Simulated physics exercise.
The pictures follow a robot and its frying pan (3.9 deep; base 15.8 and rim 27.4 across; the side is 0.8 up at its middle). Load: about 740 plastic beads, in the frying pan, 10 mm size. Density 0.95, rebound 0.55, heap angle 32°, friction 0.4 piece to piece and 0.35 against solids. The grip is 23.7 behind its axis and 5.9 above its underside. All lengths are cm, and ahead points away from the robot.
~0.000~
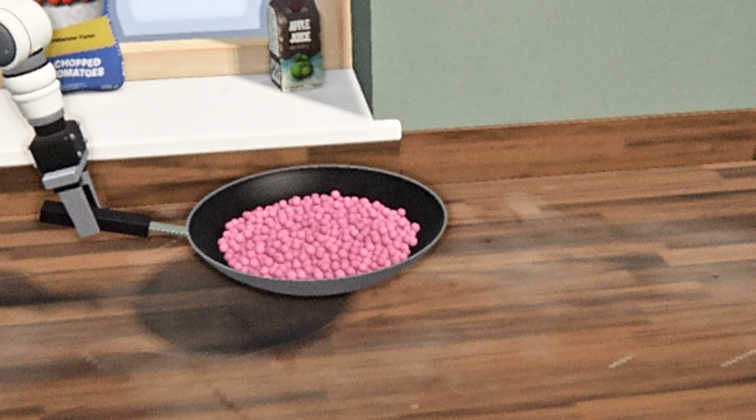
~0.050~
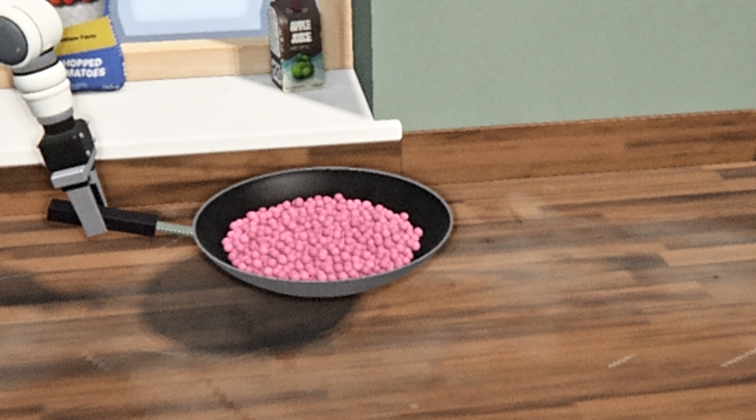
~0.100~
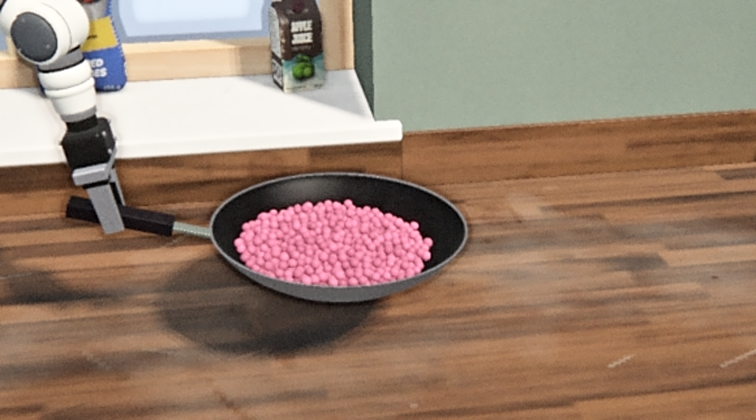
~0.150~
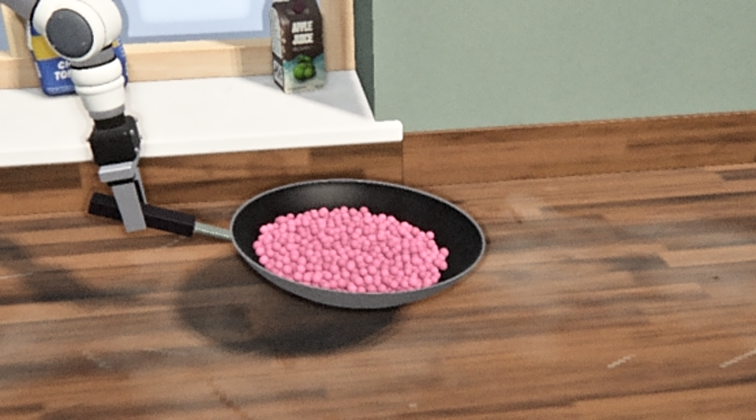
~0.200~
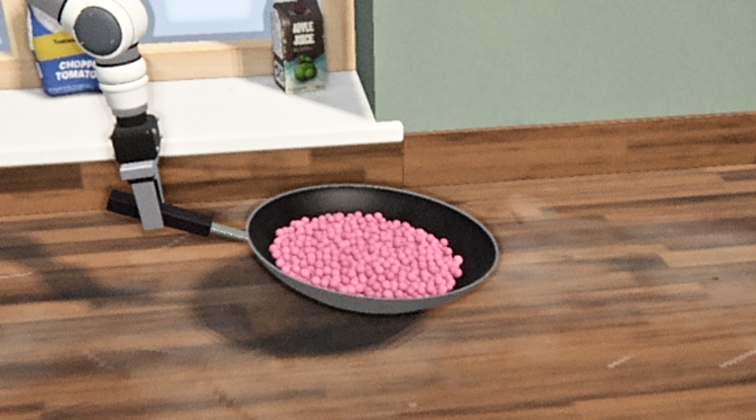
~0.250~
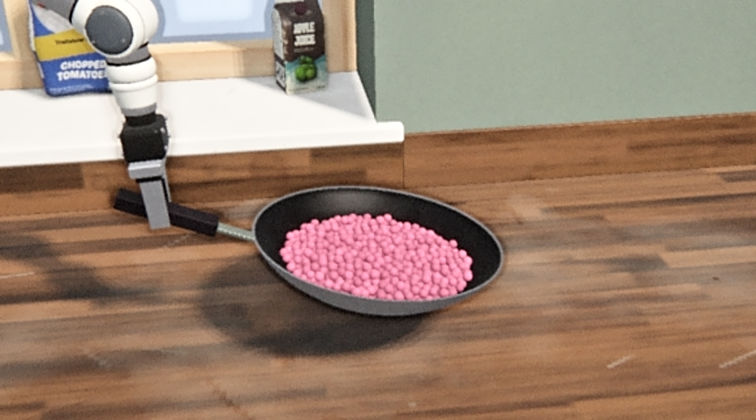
On a wooden kitchen counter, a robot arm gripped a black frying pan full of small pink beads by its handle, moved it a short way to the right and gradually tilted it slightly.
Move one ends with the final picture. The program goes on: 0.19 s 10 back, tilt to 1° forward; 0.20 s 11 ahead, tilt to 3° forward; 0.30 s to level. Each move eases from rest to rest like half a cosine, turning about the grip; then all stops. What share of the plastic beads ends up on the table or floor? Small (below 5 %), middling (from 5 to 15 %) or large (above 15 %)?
Share on the table or floor: Small (below 5 %).
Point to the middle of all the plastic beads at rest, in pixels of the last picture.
Around (375, 231).
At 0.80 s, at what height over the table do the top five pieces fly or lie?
Roughly 14 cm.
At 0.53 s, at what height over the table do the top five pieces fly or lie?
Roughly 14 cm.
After 0.53 s, tilted 2° forward, highest piece 14 above the table; 738 in the frying pan, 1 in flight or on a rim.
After 0.80 s, tilted 1° forward, highest piece 14 above the table; 738 in the frying pan, 1 on the table or floor.
After 1.14 s, level, highest piece 15 above the table; 738 in the frying pan, 1 on the table or floor.
After 2.19 s, level, highest piece 15 above the table; 738 in the frying pan, 1 on the table or floor.
At rest, 738 in the frying pan, 1 on the table or floor. That is 0 % on the table or floor.
